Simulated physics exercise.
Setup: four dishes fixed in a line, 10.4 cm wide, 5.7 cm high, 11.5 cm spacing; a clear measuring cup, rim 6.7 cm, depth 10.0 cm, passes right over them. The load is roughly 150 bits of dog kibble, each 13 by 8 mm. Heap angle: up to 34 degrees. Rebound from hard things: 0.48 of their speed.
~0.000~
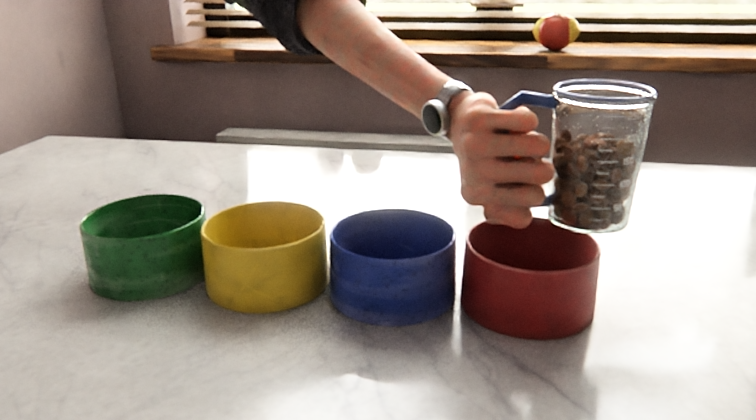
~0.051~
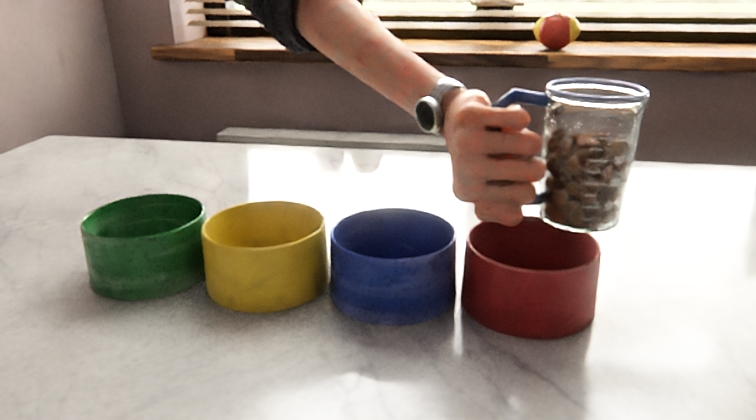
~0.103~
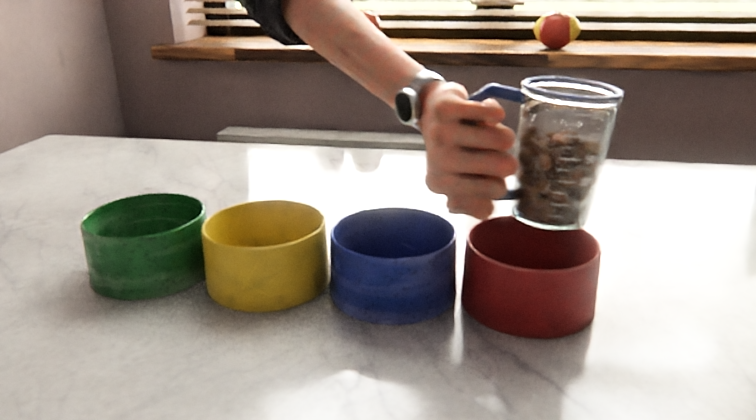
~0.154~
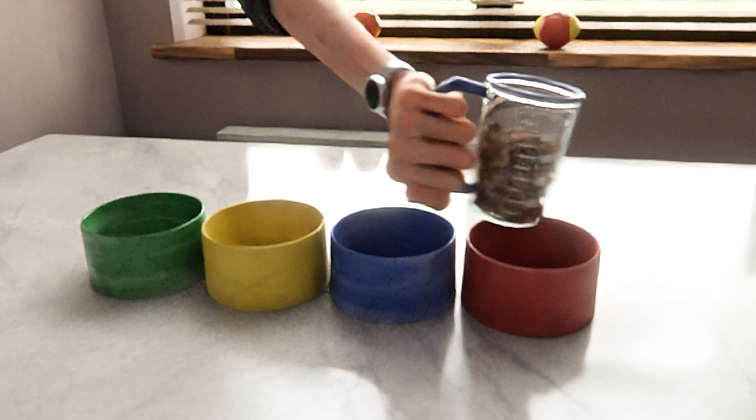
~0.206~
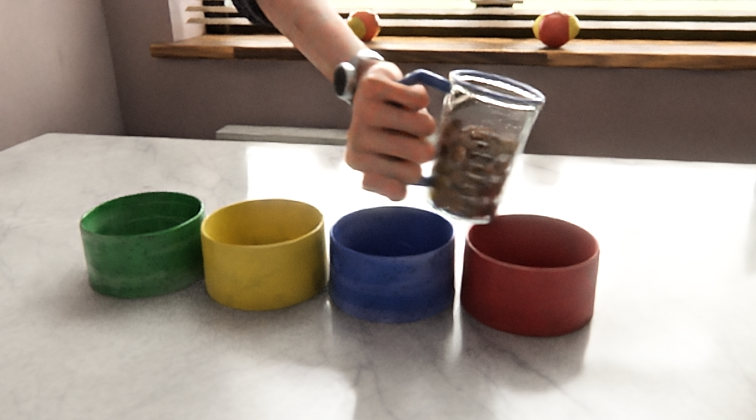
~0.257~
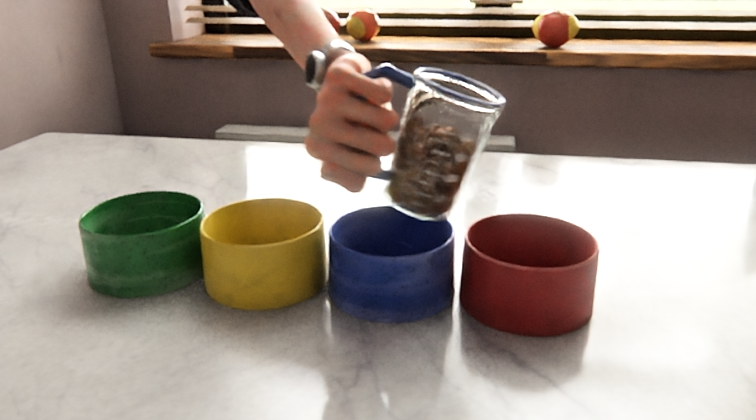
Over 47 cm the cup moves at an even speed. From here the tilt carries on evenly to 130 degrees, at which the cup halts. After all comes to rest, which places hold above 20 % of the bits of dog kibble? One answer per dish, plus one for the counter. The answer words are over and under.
Red: Under. Blue: Under. Green: Over. Yellow: Under. Counter: Under.
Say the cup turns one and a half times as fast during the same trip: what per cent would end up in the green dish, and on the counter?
It would be green 90 and counter 10.
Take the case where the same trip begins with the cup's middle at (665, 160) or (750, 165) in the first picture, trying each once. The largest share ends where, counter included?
The winner: Green; yellow.
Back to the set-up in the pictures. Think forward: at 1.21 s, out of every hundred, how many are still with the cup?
That would be some 95 per cent.
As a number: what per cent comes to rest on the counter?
Some 5 in a hundred.
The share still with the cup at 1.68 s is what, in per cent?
5 %.
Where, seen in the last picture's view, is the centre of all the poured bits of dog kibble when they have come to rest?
Resting centre estimate: Around (142, 251).
After 0.83 s, tilt 71 degrees; cup holds 100 %.
Then, at 1.21 s, tilt 106 degrees; cup holds 95 %, green 5 %.
After 1.68 s, tilt 130 degrees; cup holds 5 %, green 90 %.
At rest (2.5 s), red 0 %, blue 0 %, green 95 %, yellow 0 %, counter 5 %.
